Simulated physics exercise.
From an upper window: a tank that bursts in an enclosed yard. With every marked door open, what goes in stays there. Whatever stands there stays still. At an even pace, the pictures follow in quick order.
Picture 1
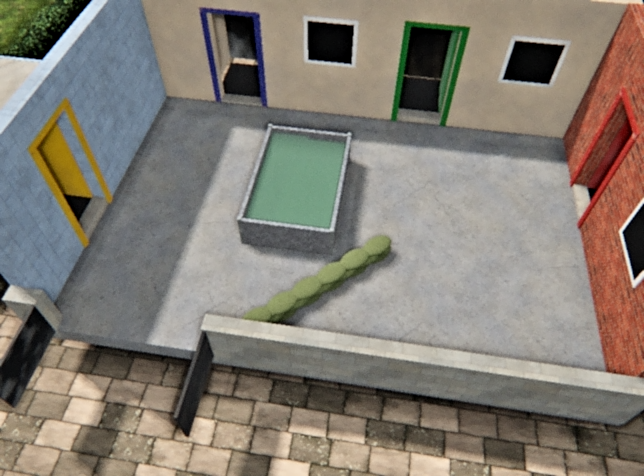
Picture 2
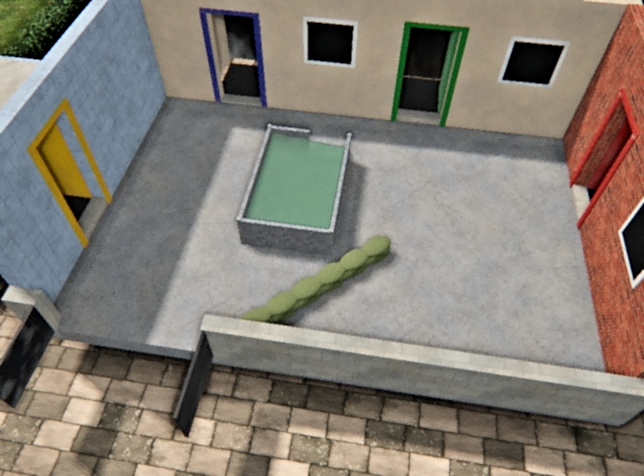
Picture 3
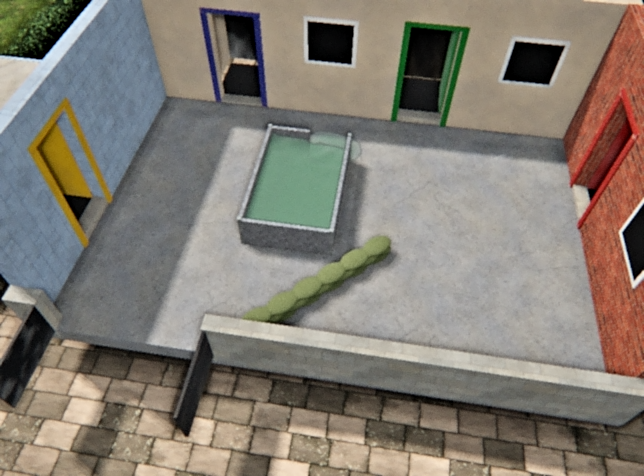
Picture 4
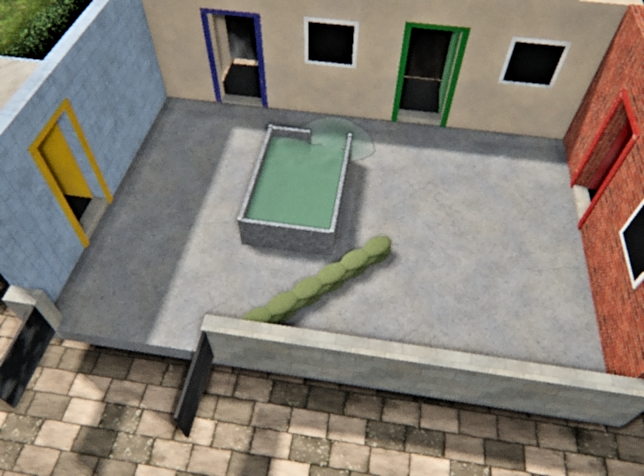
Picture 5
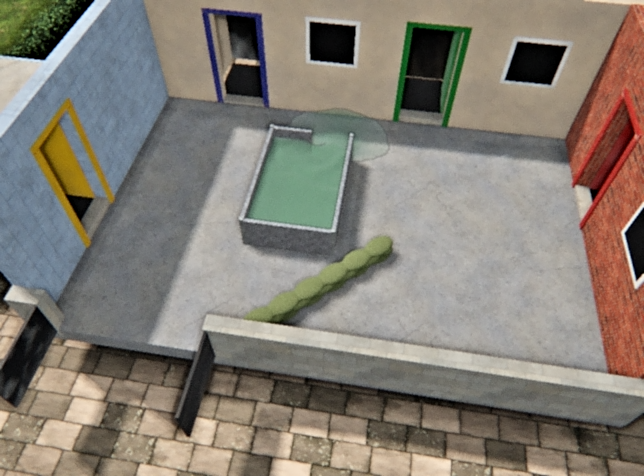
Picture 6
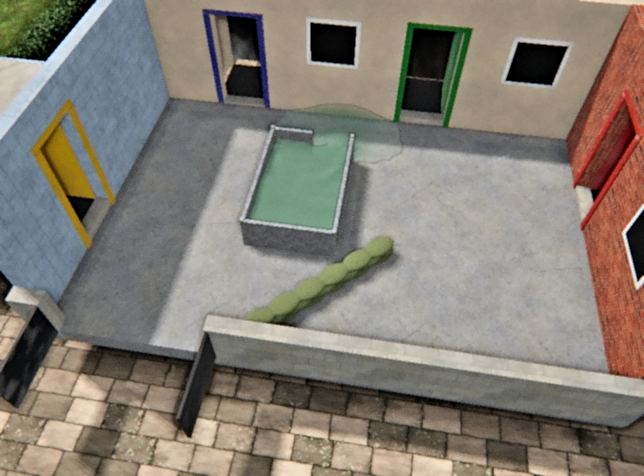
Green water sat still in an open stone tank in a walled yard, then a gap opened in its far side and the water poured out, spreading steadily in a widening pool across the paving.
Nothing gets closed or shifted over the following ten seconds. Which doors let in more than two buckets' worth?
I expect the yellow door to let through an acceptable amount, I expect the green door to let through an acceptable amount, I expect the blue door to let through an acceptable amount, I expect the red door to let through an acceptable amount.
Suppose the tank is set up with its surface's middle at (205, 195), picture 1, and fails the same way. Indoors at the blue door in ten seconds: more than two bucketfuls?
Briefly, blue crosses the line.
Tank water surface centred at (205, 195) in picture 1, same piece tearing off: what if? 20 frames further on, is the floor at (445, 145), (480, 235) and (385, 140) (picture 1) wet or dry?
In order: Submerged, untouched, submerged.
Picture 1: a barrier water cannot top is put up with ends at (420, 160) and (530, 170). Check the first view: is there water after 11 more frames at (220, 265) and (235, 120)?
Taking the points in order, the first is high and dry and the second is inundated.
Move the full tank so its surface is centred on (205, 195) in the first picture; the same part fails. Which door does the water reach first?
The one in blue is first.
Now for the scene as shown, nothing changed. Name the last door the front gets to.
That is the yellow door.
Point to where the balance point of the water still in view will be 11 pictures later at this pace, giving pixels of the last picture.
Near pixel (320, 171).
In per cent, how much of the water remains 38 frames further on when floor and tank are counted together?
100 %.
A moment on, water covers 10 % of the floor; the yellow door not reached, the green door wet at the sill, nothing in, the blue door wet at the sill, nothing in, the red door not reached.
Next, water covers 20 % of the floor; the yellow door not reached, the green door wet at the sill, nothing in, the blue door wet at the sill, nothing in, the red door not reached.
Then, water covers 35 % of the floor; the yellow door not reached, the green door under two buckets in, the blue door under two buckets in, the red door wet at the sill, nothing in.
Later, water covers 60 % of the floor; the yellow door wet at the sill, nothing in, the green door under two buckets in, the blue door under two buckets in, the red door under two buckets in.
In the end, water covers 85 % of the floor; the yellow door wet at the sill, nothing in, the green door under two buckets in, the blue door under two buckets in, the red door under two buckets in.
